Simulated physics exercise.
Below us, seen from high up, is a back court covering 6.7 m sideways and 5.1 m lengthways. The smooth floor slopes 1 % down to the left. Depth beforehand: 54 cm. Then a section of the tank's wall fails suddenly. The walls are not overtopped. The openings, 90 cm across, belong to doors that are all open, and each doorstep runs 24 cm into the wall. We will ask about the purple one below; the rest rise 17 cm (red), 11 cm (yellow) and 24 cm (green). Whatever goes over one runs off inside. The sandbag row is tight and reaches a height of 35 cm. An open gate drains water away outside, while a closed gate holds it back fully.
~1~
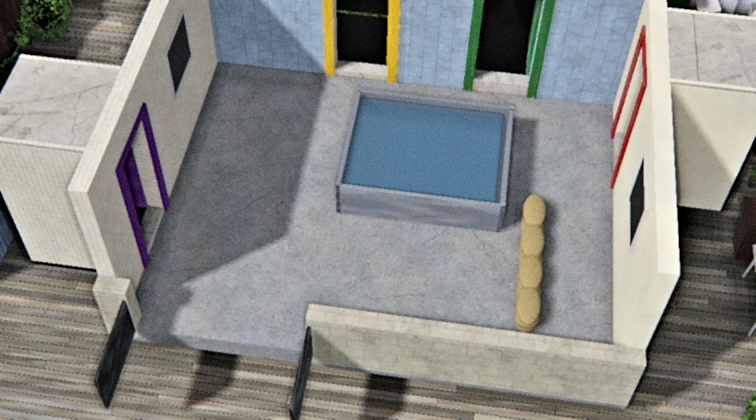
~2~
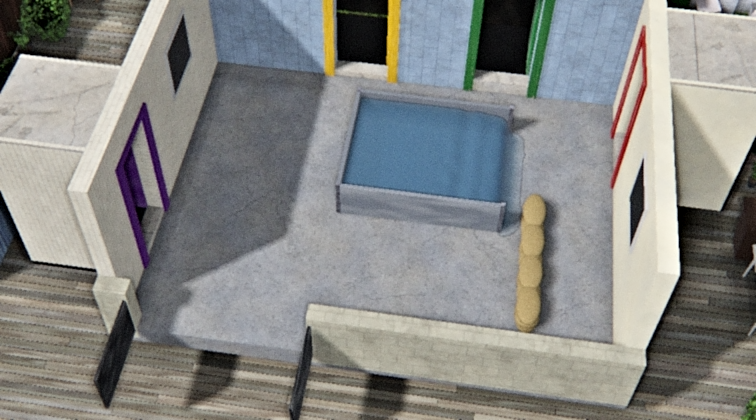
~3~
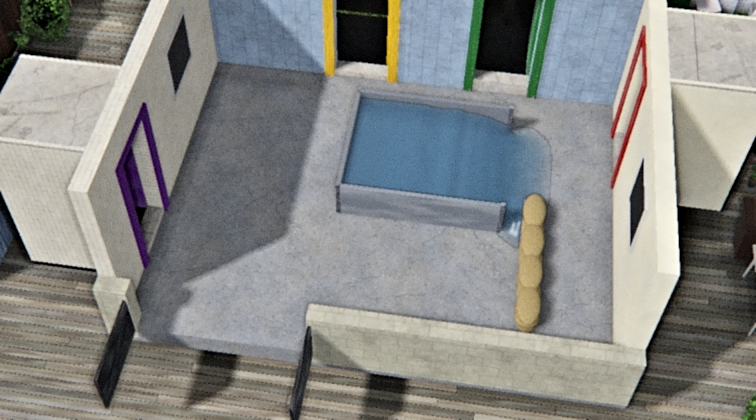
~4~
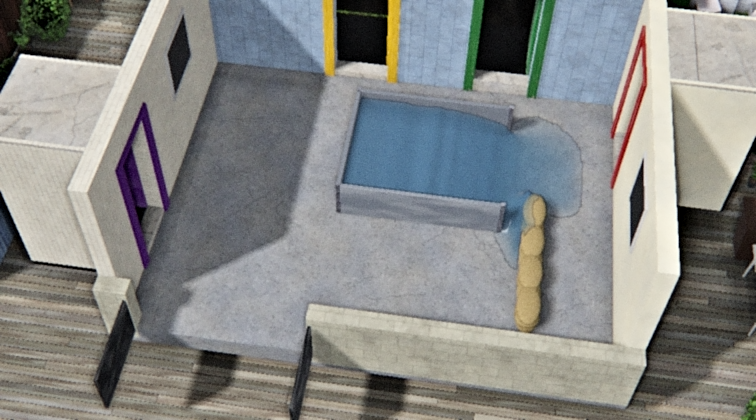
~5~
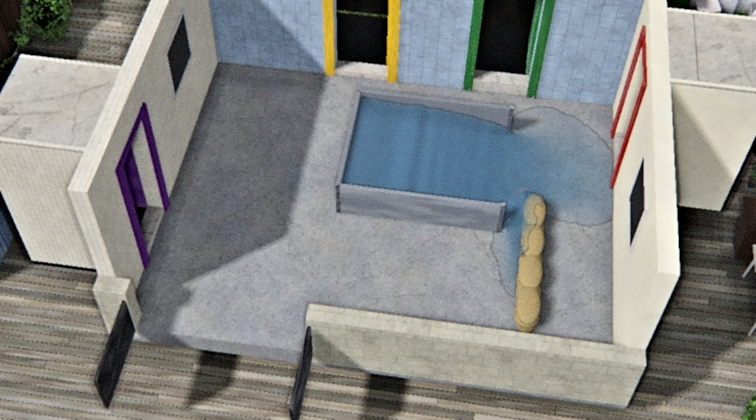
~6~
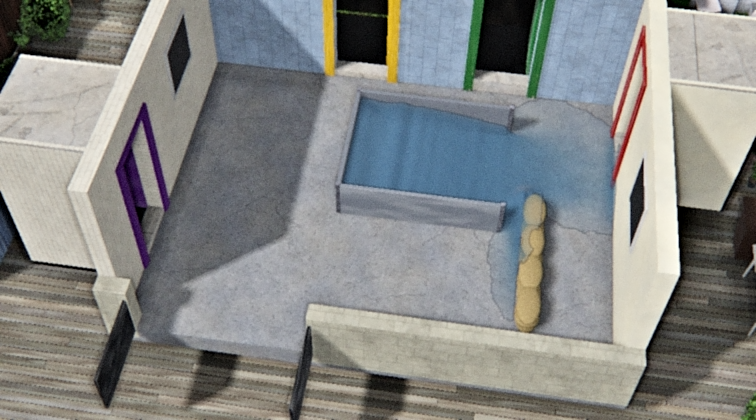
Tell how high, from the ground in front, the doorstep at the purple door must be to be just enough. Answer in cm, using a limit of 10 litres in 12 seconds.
It must be about 9 cm high.
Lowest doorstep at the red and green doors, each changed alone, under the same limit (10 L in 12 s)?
Roughly 31 cm for the red door and roughly 9.5 cm for the green door.
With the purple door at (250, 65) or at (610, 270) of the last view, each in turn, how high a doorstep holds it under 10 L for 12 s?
Roughly 12.5 cm for the first and 9.5 cm for the second.
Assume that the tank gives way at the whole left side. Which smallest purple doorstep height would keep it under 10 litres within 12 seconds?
A minimum of about 17 cm.
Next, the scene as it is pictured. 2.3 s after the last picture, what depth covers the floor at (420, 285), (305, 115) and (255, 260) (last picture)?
Close to 1, 0 and 0 cm, one after the other.
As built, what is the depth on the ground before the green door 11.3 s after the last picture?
Depth: Near 5.0 cm.
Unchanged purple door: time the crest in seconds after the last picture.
Near 7.0 seconds.
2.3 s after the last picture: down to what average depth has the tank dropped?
About 19 centimetres.
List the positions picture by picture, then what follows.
Still water, 54 cm deep, in the tank at (428, 149); the purple door at (144, 192) is dry, in the first picture.
The front is at (510, 228), 0.2 m from the gap at (502, 174); 0.3 m2 of floor is wet, 54 cm left at the back, in the second picture.
The front is at (544, 201), 0.7 m from the gap at (502, 175); 1.2 m2 of floor is wet, 54 cm left at the back, in the third picture.
Water pours out at (502, 176) and has run 1.2 m, to (576, 202); about 9 cm deep outside, 54 cm at the back, in the fourth picture.
Water pours out at (502, 176) and has run 1.7 m, to (612, 209); about 7 cm deep outside, 54 cm at the back, in the fifth picture.
Water pours out at (502, 176) and has run 1.8 m, to (622, 173); about 7 cm deep outside, 54 cm at the back; 5.0 m in a straight line remain to the purple door at (144, 192), in the sixth picture.
Then, 0.7 s after the last picture water covers 25 % of the floor, deepest (37 cm) near (515, 216); it has not reached the purple door.
Then, 2.3 s after the last picture water covers 45 % of the floor, deepest (32 cm) near (612, 115); it has not reached the purple door.
Then, 11.3 s after the last picture water covers 95 % of the floor, deepest (10 cm) near (228, 65); 7 cm at the purple door, 5 litres in over its 10 cm doorstep.
At the purple door as built, the water peaked near 13 cm, 7.1 s after the last picture.
With a doorstep of 7.5 cm, 20 litres would have come in within the 12 s; with 10 cm, 5 litres. So under 10 litres takes about 9 cm.
